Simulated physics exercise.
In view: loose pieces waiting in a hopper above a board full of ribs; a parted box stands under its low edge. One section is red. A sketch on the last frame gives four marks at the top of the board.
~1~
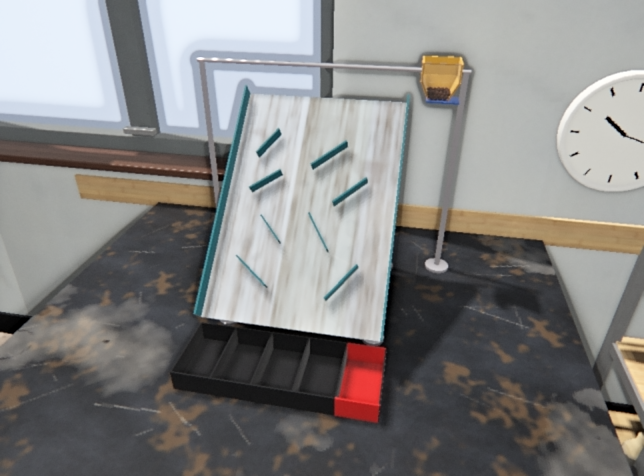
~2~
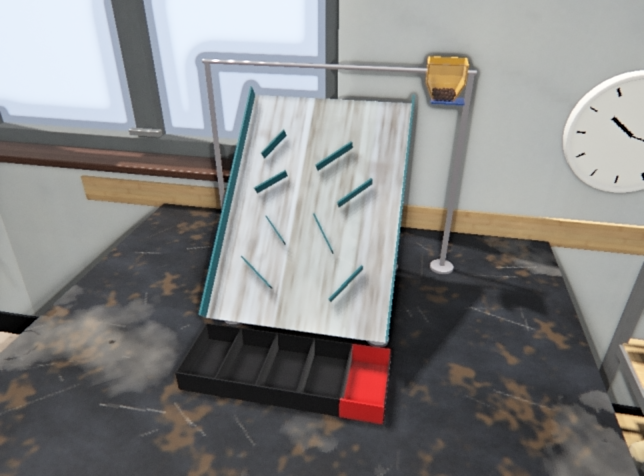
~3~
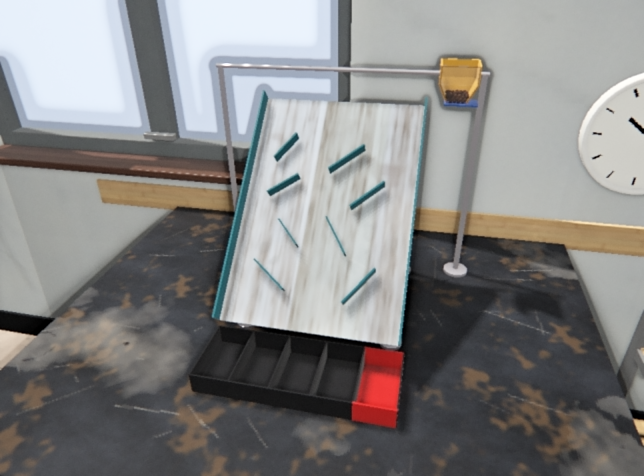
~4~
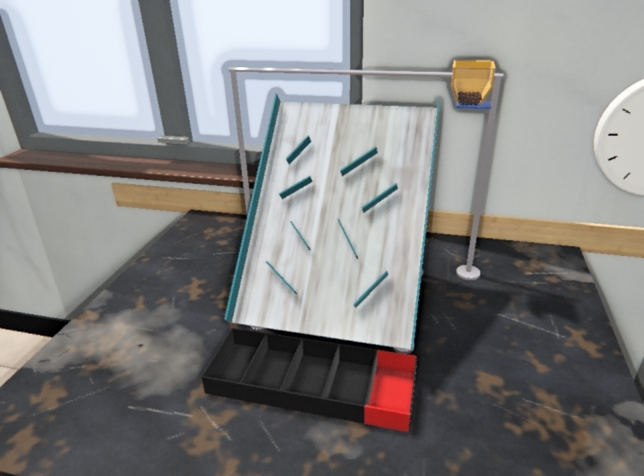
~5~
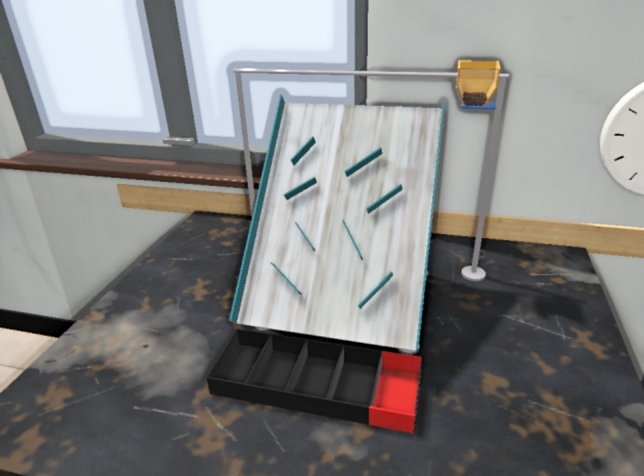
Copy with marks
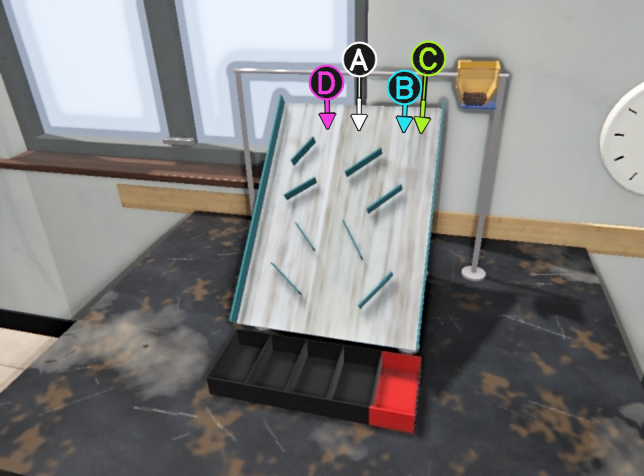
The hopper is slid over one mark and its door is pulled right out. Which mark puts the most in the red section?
C beats the others.
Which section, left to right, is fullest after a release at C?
The fifth.
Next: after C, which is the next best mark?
The answer is B.
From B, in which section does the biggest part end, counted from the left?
The third from the left.
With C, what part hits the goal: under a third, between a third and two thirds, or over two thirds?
Mark C gives between a third and two thirds.
On the marked copy, mark A meets the board at (359, 124); mark B meets the board at (403, 126); mark C meets the board at (421, 127); mark D meets the board at (327, 123).
Choosing A, only a few in the red section, all but a few in other sections, a small share outside the box.
Choosing B, close to a third in the red section, close to two thirds in other sections.
Choosing C, close to half in the red section, close to a third in other sections.
Choosing D, none at all in the red section, all but a few in other sections, a small share outside the box.
